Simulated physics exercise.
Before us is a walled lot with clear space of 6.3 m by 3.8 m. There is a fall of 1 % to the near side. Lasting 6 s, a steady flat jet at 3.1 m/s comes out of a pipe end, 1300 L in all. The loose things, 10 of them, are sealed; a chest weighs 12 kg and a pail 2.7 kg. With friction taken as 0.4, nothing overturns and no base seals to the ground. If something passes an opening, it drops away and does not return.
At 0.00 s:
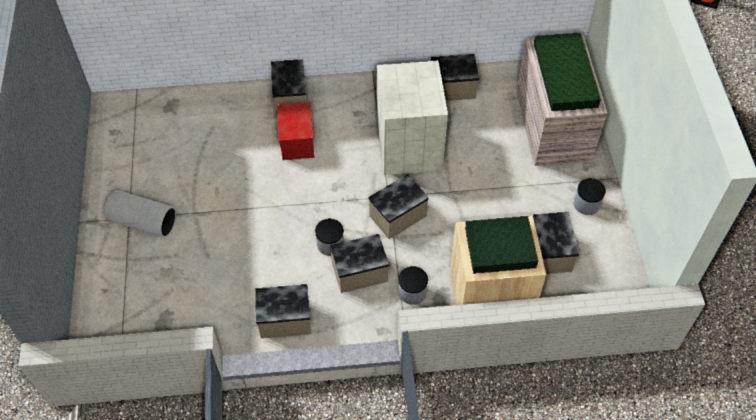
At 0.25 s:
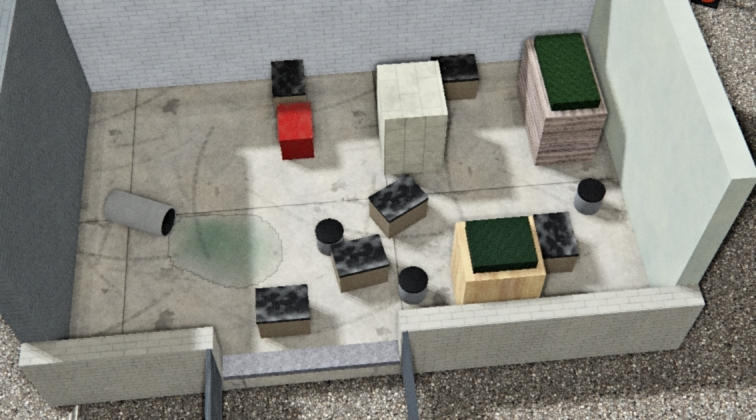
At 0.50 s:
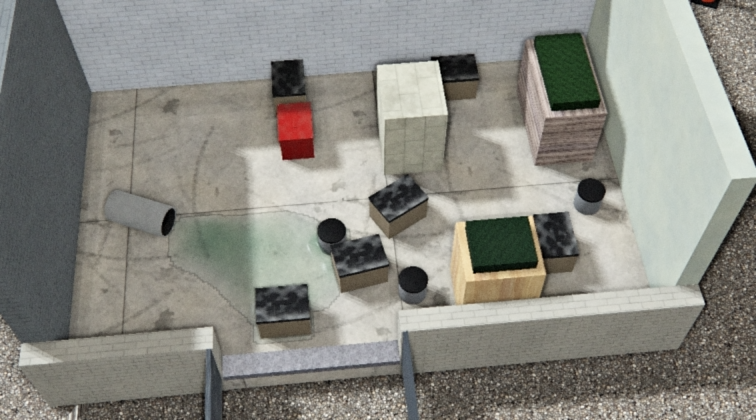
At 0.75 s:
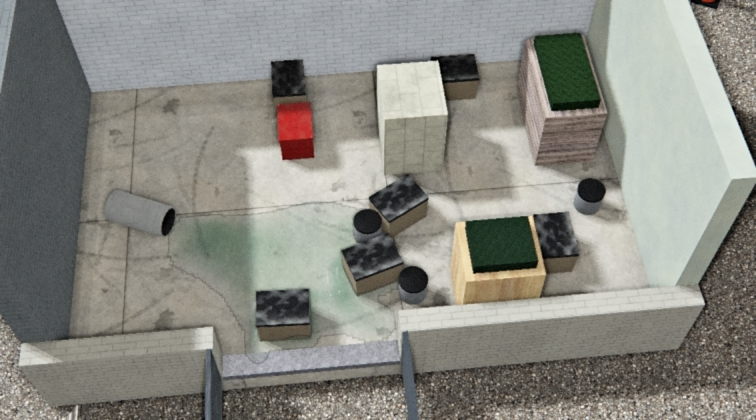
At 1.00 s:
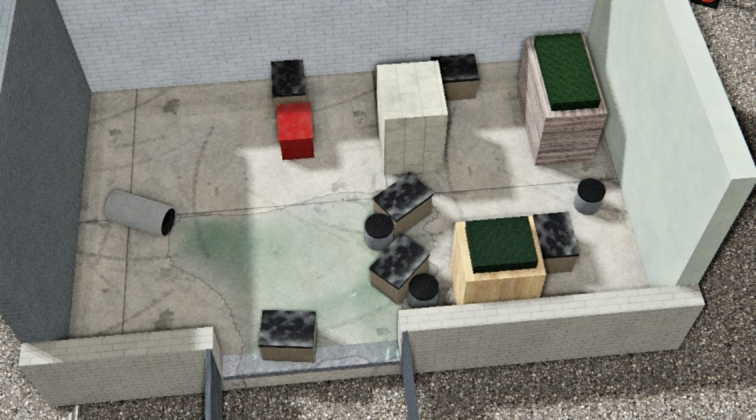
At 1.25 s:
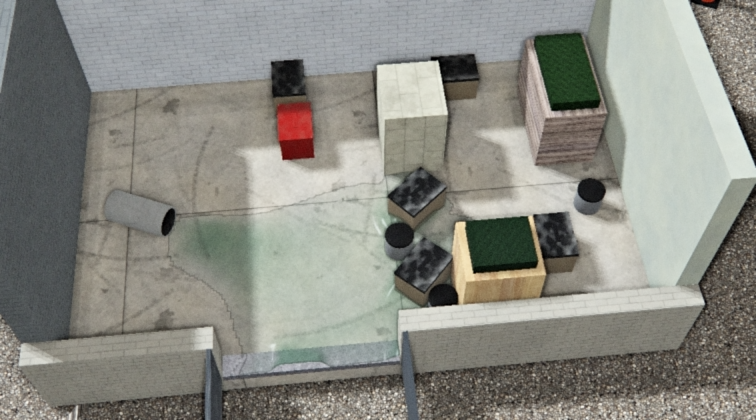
Water poured from a gray pipe and spread across the walled yard, pushing several dark-topped blocks and small drums to the right, while one block slid toward the front opening and disappeared from view.
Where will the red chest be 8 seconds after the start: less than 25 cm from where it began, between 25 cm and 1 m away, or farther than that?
Pretty sure it sits tight.
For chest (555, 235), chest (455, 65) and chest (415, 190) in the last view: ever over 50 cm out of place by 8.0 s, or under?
Listed order: Beyond the mark, beyond the mark and beyond the mark.
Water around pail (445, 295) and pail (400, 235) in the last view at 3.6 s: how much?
First about 16 cm, second about 12 cm.
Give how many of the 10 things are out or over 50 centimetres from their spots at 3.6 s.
Count: 5.
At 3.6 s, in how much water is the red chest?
Depth approx. 0 cm.
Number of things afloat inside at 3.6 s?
Count at that moment: 4.
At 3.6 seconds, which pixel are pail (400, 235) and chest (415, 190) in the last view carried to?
Near (618, 182) and (522, 158).
After 1.8 s the red chest is near (295, 121), 0.0 m from its start, aground; 1 of 10 are out; 3 afloat.
After 3.6 s the red chest is near (295, 121), 0.0 m from its start, aground; 1 of 10 are out; 4 afloat.
After 5.6 s the red chest is near (295, 121), 0.0 m from its start, aground; 1 of 10 are out; 4 afloat.
After 8.0 s the red chest is near (295, 121), 0.0 m from its start, aground; 1 of 10 are out; 5 afloat.
